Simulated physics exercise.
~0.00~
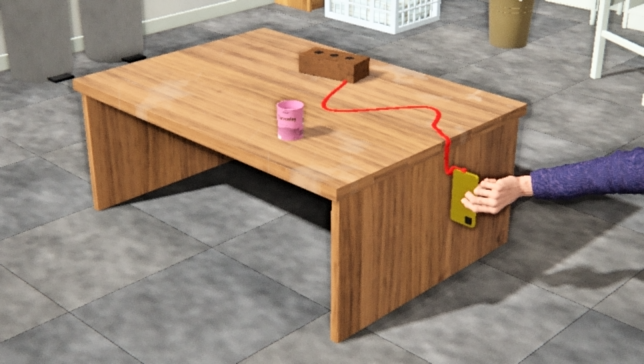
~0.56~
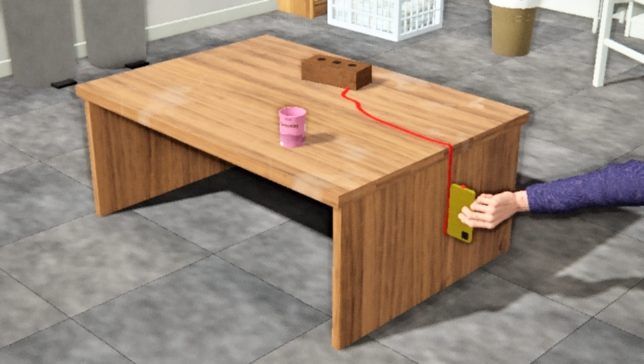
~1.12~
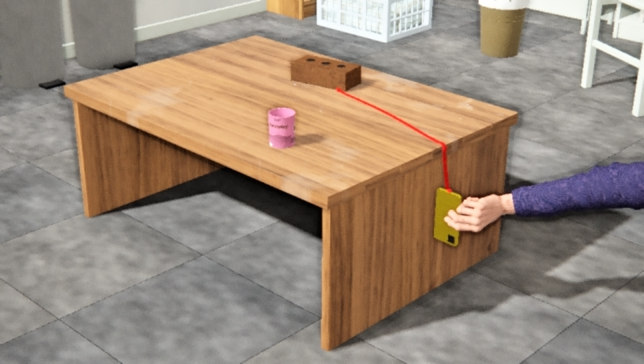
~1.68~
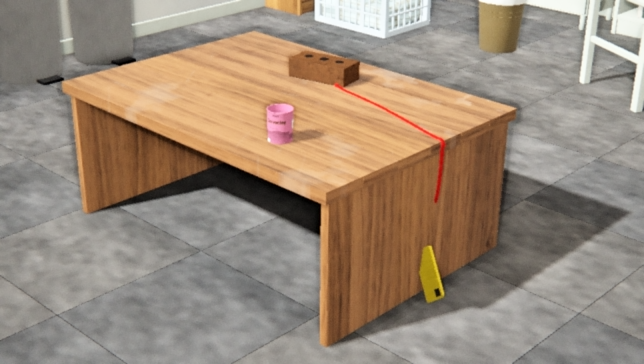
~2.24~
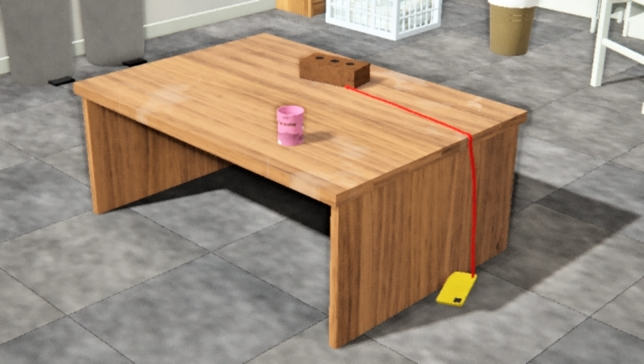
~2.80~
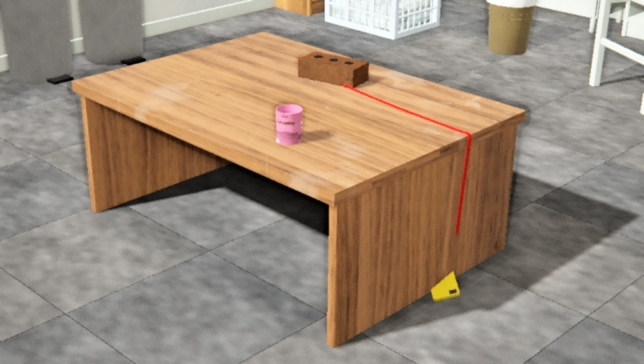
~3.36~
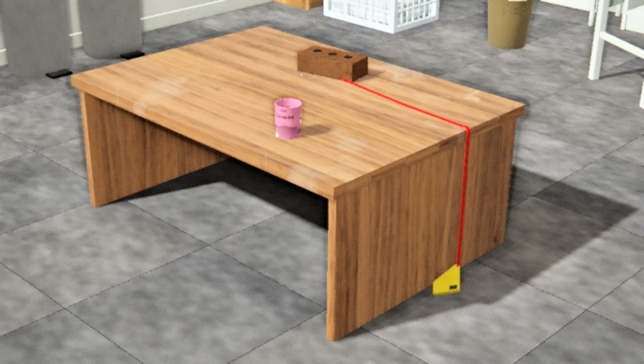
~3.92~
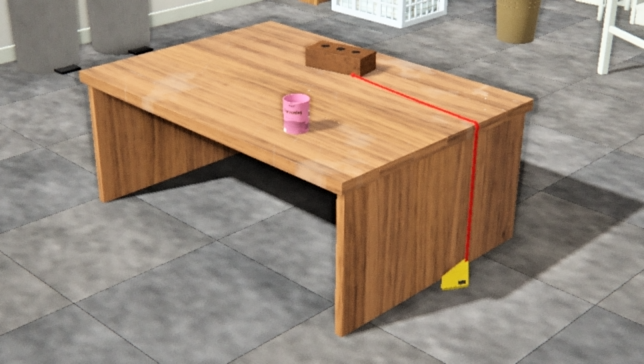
A yellow phone is held by a hand in a purple sleeve just off the right end of a wooden desk, with a red ribbon running from it back across the desktop to a brick. A pink cup stands nearby on the desk. The hand lets go and draws back out of view, and the phone drops, tilting as it goes down beside the end panel. It reaches the floor, shifts a little and turns on its side near the foot of the desk. The phone ends on the floor below the ribbon, while the brick and the pink cup stay in their places.
